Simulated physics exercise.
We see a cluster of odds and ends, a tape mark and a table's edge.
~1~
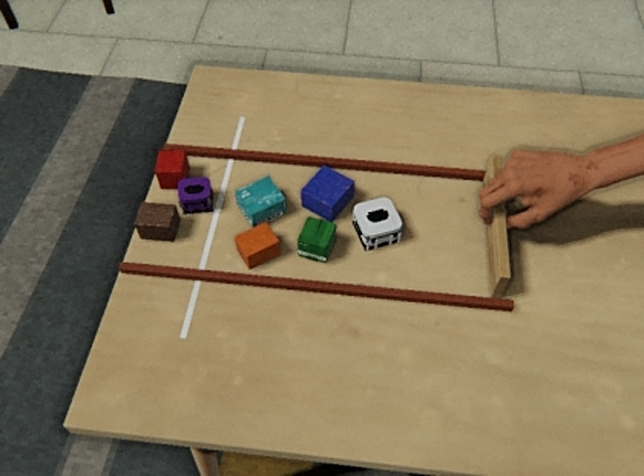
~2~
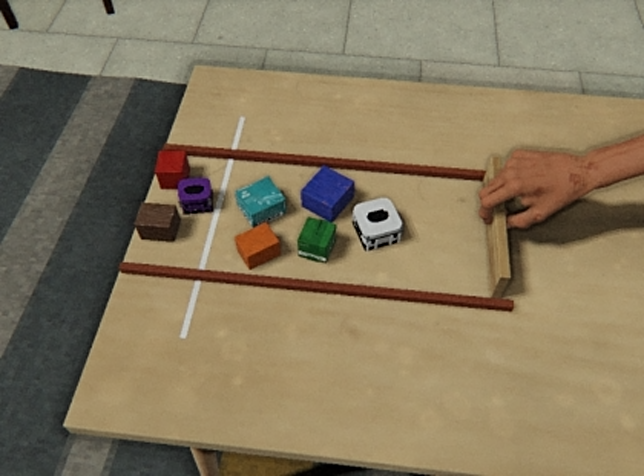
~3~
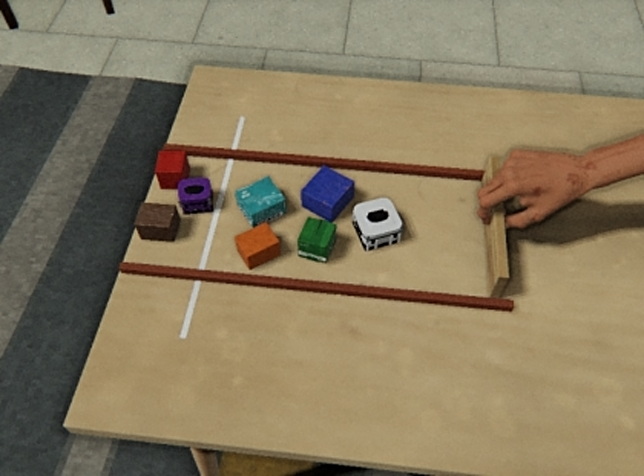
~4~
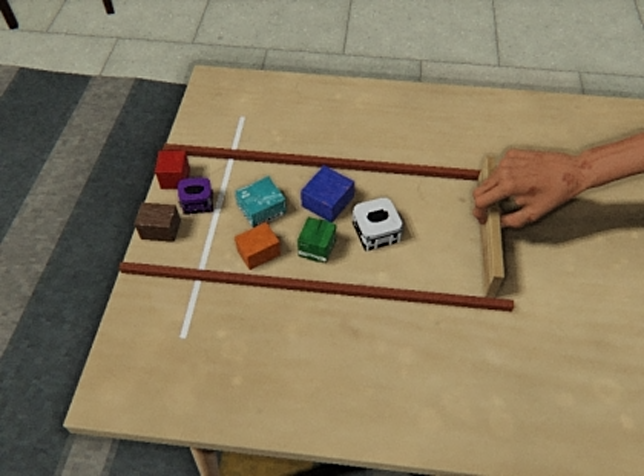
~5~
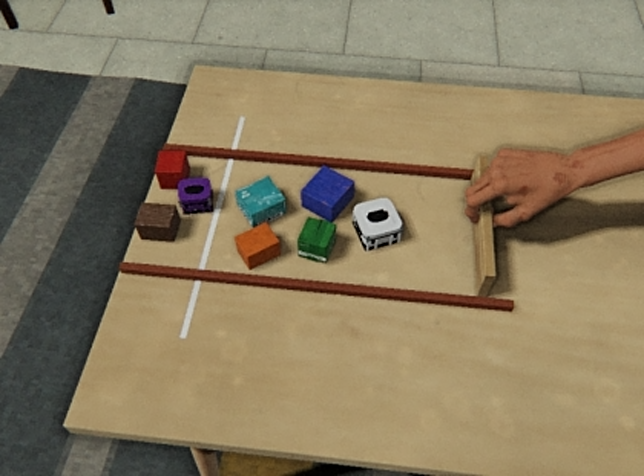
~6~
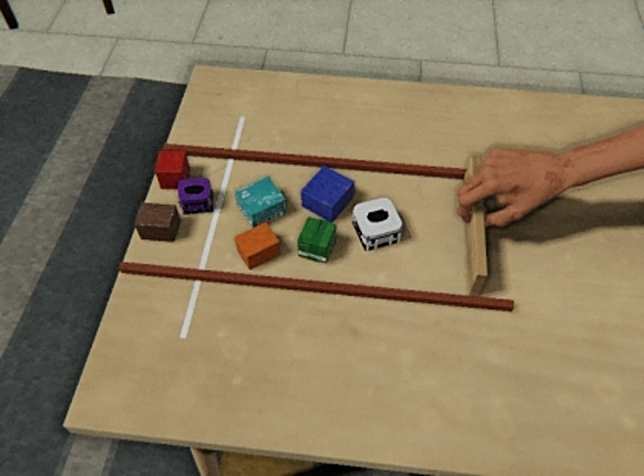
On a wooden tabletop, several small coloured blocks and boxes sit motionless between two reddish-brown rods, some left of a white tape line, while a hand at the right slides an upright board slightly leftward without touching them.
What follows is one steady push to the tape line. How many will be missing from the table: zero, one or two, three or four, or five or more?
As it turns out, the number that fall off is one or two.
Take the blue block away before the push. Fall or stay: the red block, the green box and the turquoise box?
The red block drops off, the green box remains up, the turquoise box is kept.
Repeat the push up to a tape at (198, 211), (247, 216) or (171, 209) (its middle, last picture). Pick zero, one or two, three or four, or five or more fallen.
One after another: Three to four; none; either three or four.
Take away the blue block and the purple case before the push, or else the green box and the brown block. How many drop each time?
It would be 0 and 2.
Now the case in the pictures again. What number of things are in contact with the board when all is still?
In contact: 2.
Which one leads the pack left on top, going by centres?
The brown block ends nearest.
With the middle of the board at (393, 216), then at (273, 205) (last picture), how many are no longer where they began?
By then 1, and 6.
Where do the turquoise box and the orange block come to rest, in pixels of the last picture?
Near (163, 184) and (148, 243).
Soon after, none off yet; red block at rest near (173, 170); brown block at rest near (158, 222); purple case at rest near (196, 196).
In the end, the number that fall off is one or two; gone, purple case and red block.
